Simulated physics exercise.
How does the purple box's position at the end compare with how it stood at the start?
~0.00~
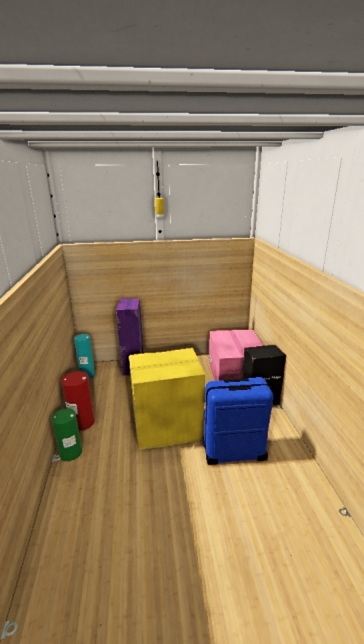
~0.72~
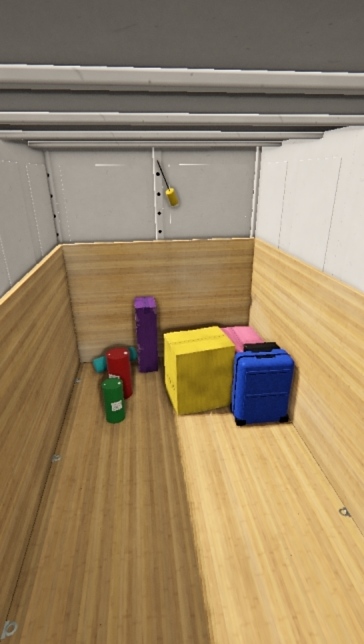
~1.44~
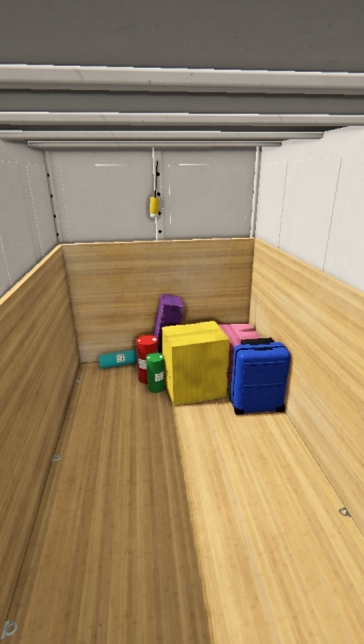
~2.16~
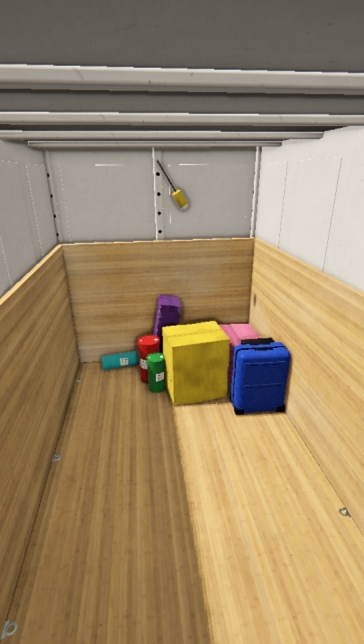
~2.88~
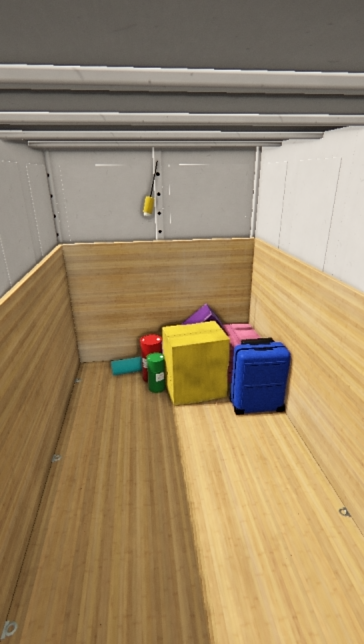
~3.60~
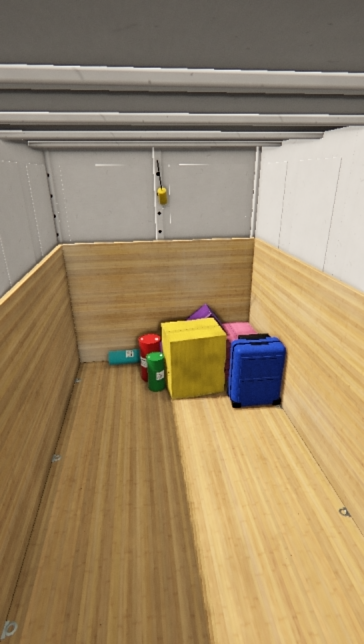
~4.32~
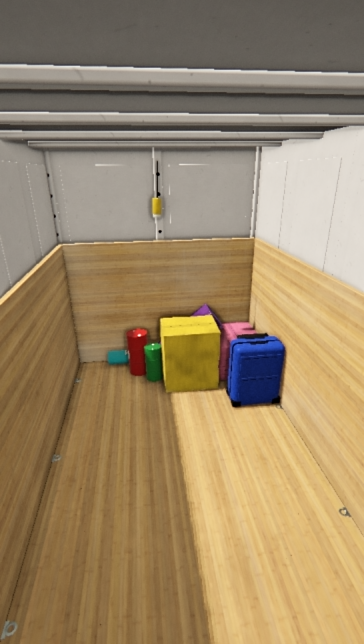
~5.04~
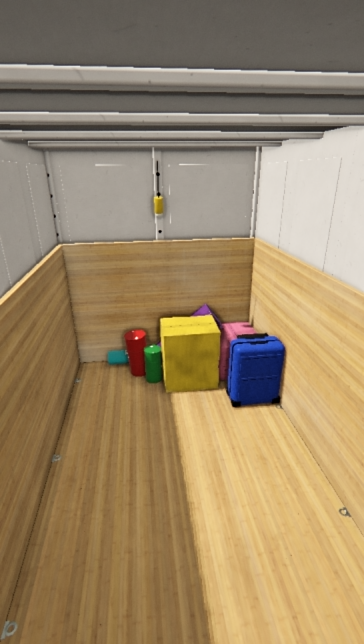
At the start the purple box stands upright near the front wall, but by the end it is leaning over to the right, mostly hidden behind the yellow box.
